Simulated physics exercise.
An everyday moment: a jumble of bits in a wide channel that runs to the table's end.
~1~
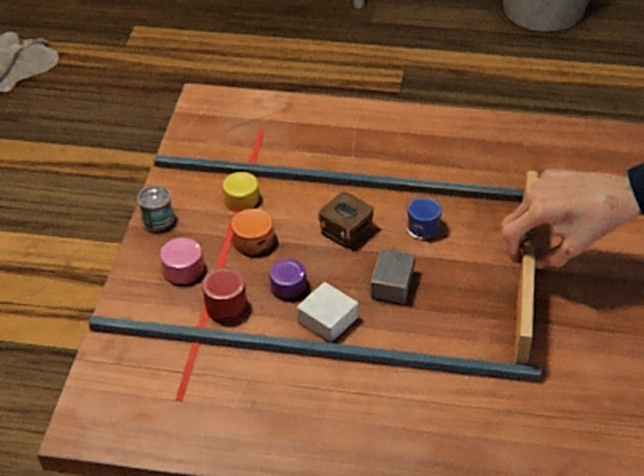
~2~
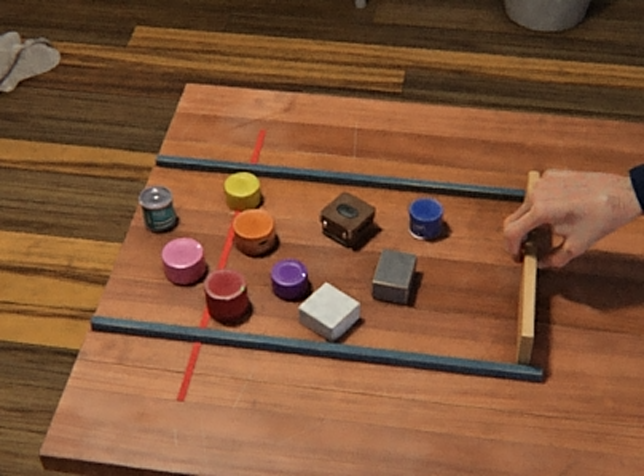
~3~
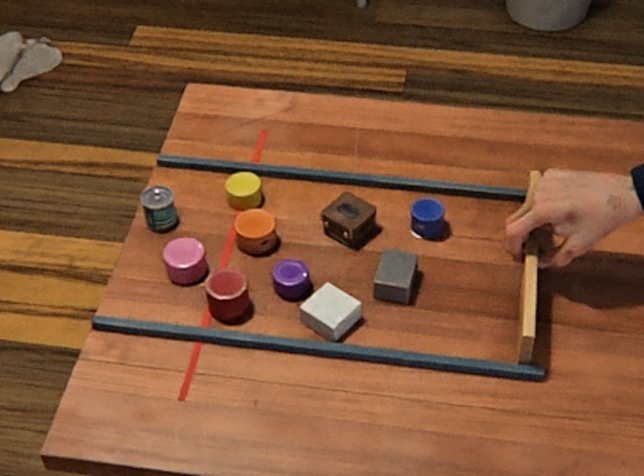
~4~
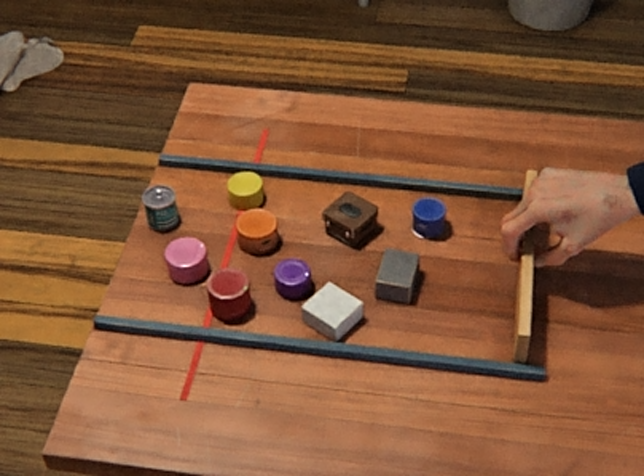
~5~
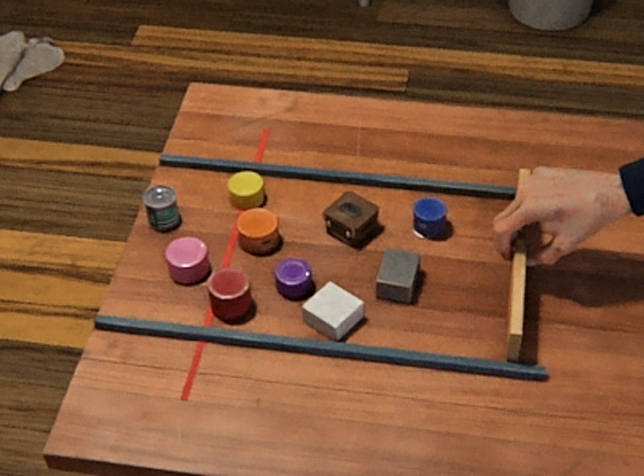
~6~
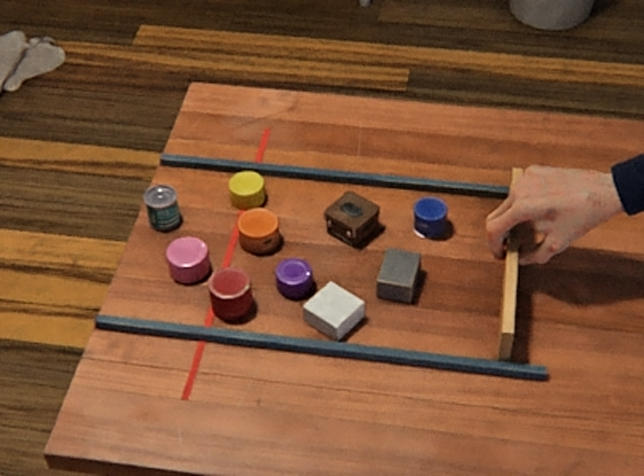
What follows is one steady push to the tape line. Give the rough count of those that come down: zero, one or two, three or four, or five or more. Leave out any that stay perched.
Here the number that fall off is zero.
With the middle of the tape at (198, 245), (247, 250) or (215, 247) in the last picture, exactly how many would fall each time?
In that order 1, 0 and 0.
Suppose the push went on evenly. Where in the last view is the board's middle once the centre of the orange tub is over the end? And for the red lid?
Its middle is around (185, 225) and around (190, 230).
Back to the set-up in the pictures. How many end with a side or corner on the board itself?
It touches 4.
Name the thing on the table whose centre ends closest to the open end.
It is the pink lid.
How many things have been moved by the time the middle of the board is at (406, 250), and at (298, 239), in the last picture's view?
3 and 7.
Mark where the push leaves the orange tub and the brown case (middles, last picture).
The orange tub stops around (177, 234); the brown case around (212, 214).
Soon after, none off yet; turquoise tin at rest near (162, 208); pink lid at rest near (188, 260); yellow lid at rest near (247, 191).
In the end, the number that fall off is zero.
